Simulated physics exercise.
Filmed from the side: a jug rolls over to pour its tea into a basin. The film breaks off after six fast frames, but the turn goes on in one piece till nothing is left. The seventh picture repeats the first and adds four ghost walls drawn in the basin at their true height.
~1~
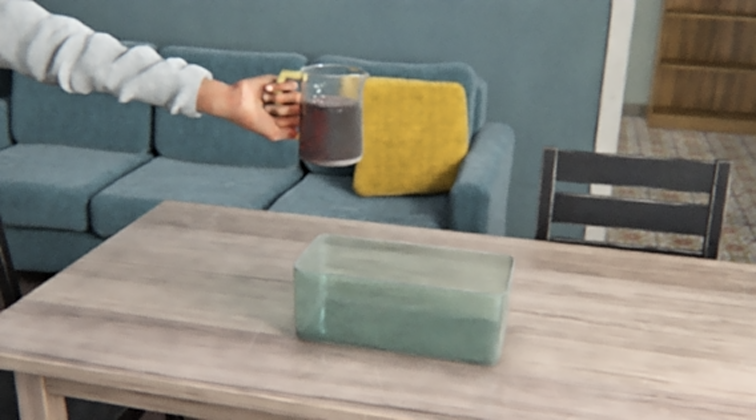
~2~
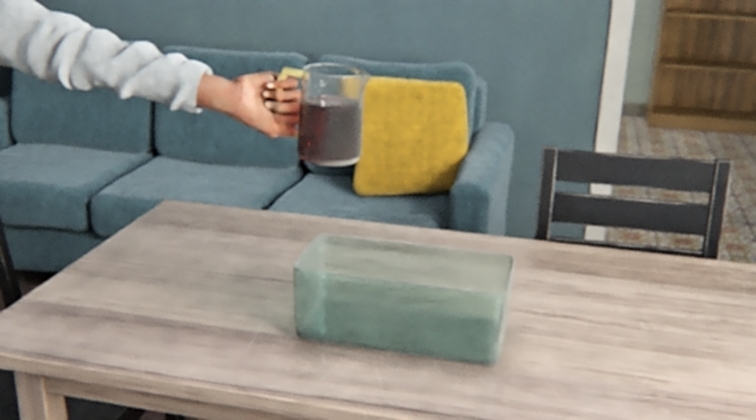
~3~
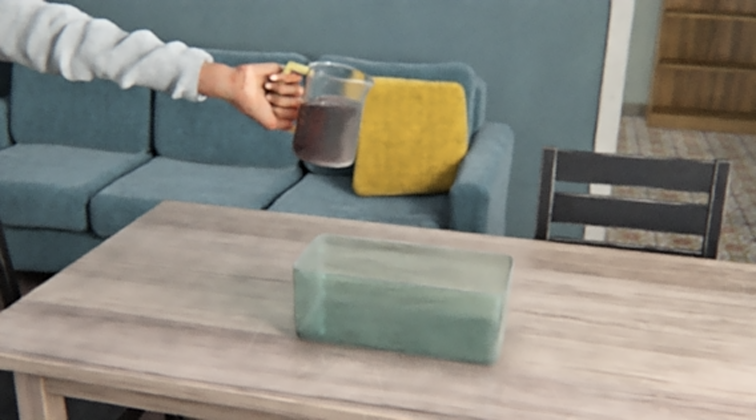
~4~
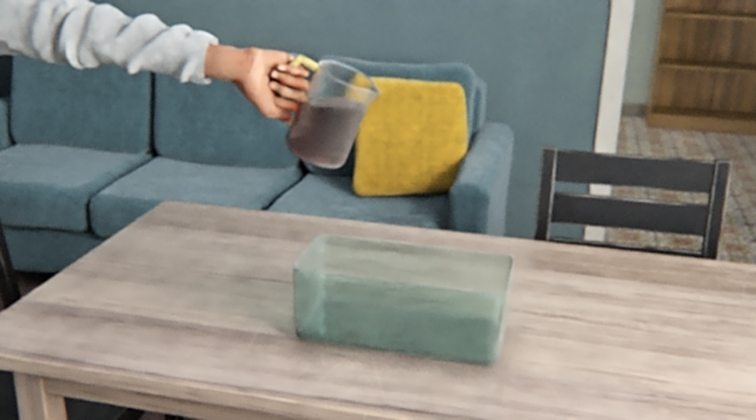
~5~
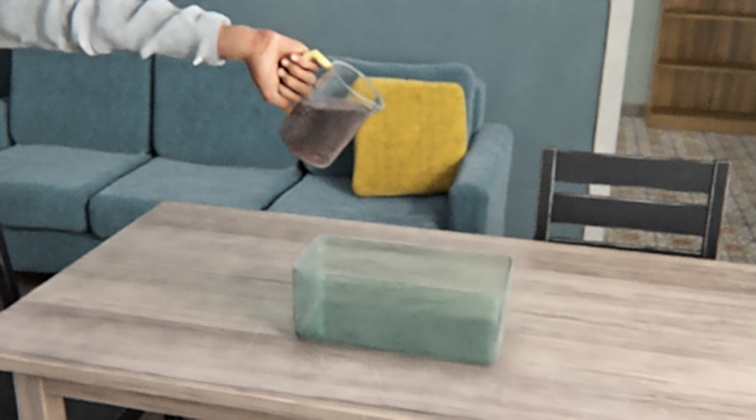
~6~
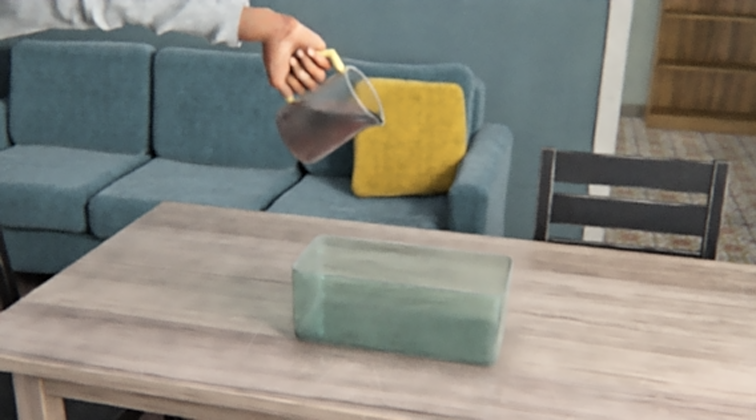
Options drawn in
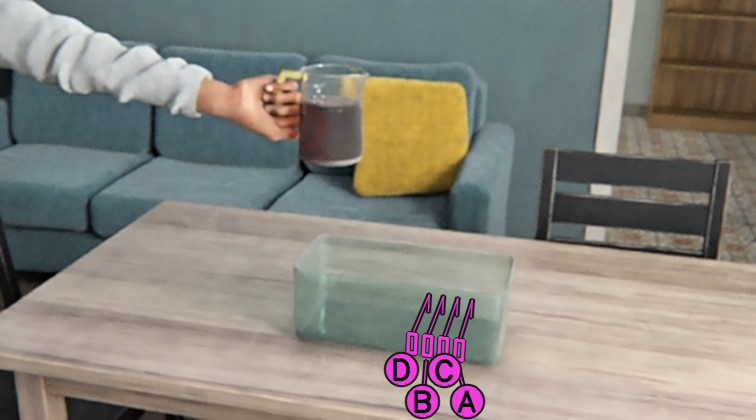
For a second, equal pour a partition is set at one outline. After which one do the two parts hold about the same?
B beats the others.
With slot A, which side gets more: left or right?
The left one.
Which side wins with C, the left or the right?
The left one.
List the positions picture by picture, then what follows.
Upright, lip at (367, 75); basin from (297, 335) to (500, 364); nothing has left yet, in the first picture.
Tipped about 3°, lip at (369, 76); nothing has left yet, in the second picture.
Tipped about 11°, lip at (373, 83); nothing has left yet, in the third picture.
Tipped about 23°, lip at (379, 93); nothing has left yet, in the fourth picture.
Tipped about 38°, lip at (383, 108); nothing has left yet, in the fifth picture.
Tipped about 54°, lip at (383, 124); nothing has left yet, in the sixth picture.
In magenta, A at (457, 365); B at (426, 360); C at (441, 363); D at (410, 358).
With A, about 85 % ends left of the wall and 9 % right of it; 7 % is lost outside.
With B, about 42 % ends left of the wall and 53 % right of it; 5 % is lost outside.
With C, about 84 % ends left of the wall and 11 % right of it; 5 % is lost outside.
With D, about 14 % ends left of the wall and 81 % right of it; 5 % is lost outside.
